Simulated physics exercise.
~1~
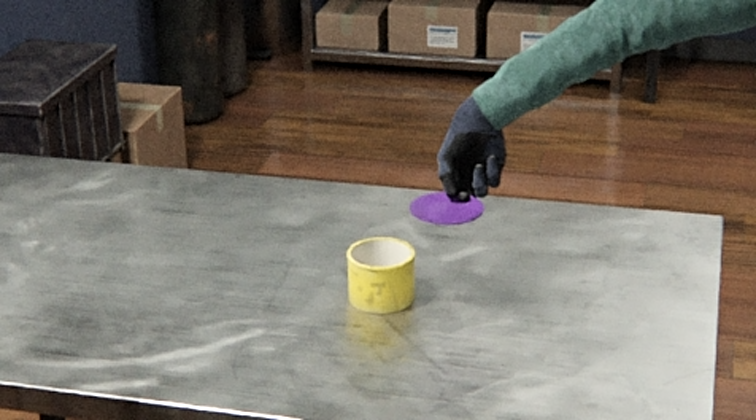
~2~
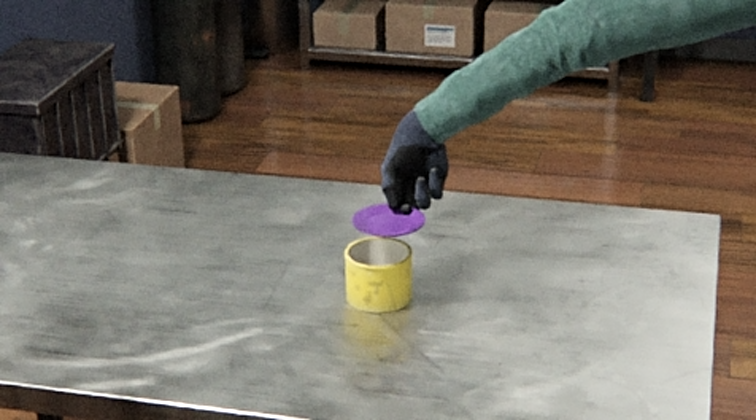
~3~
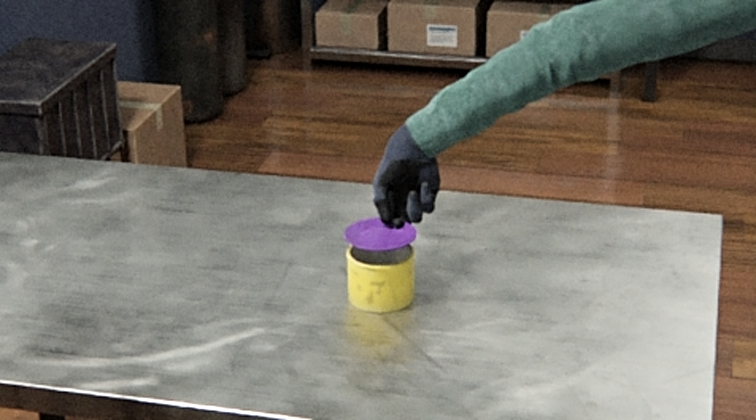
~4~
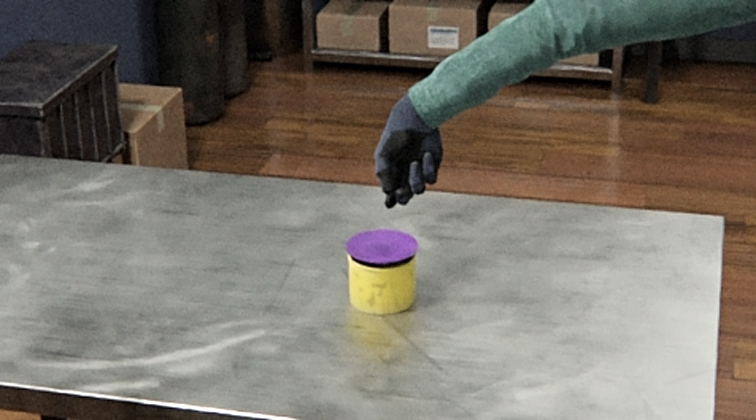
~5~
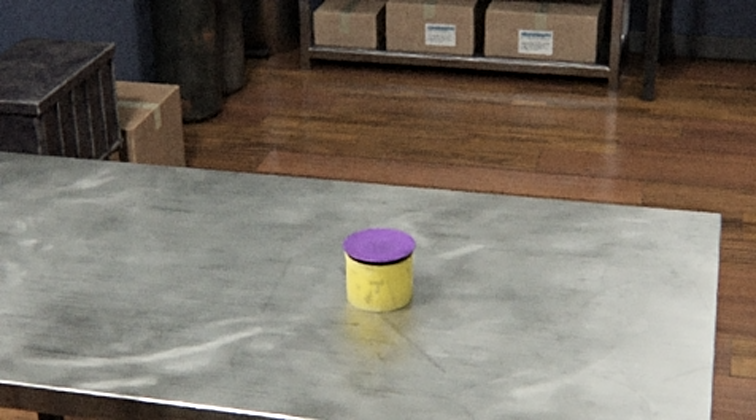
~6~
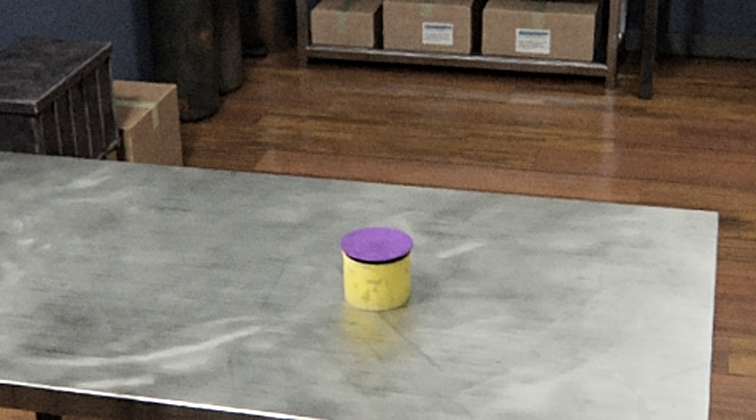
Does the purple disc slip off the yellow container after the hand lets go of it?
No, the purple disc stays resting on the rim of the yellow container, covering its opening.
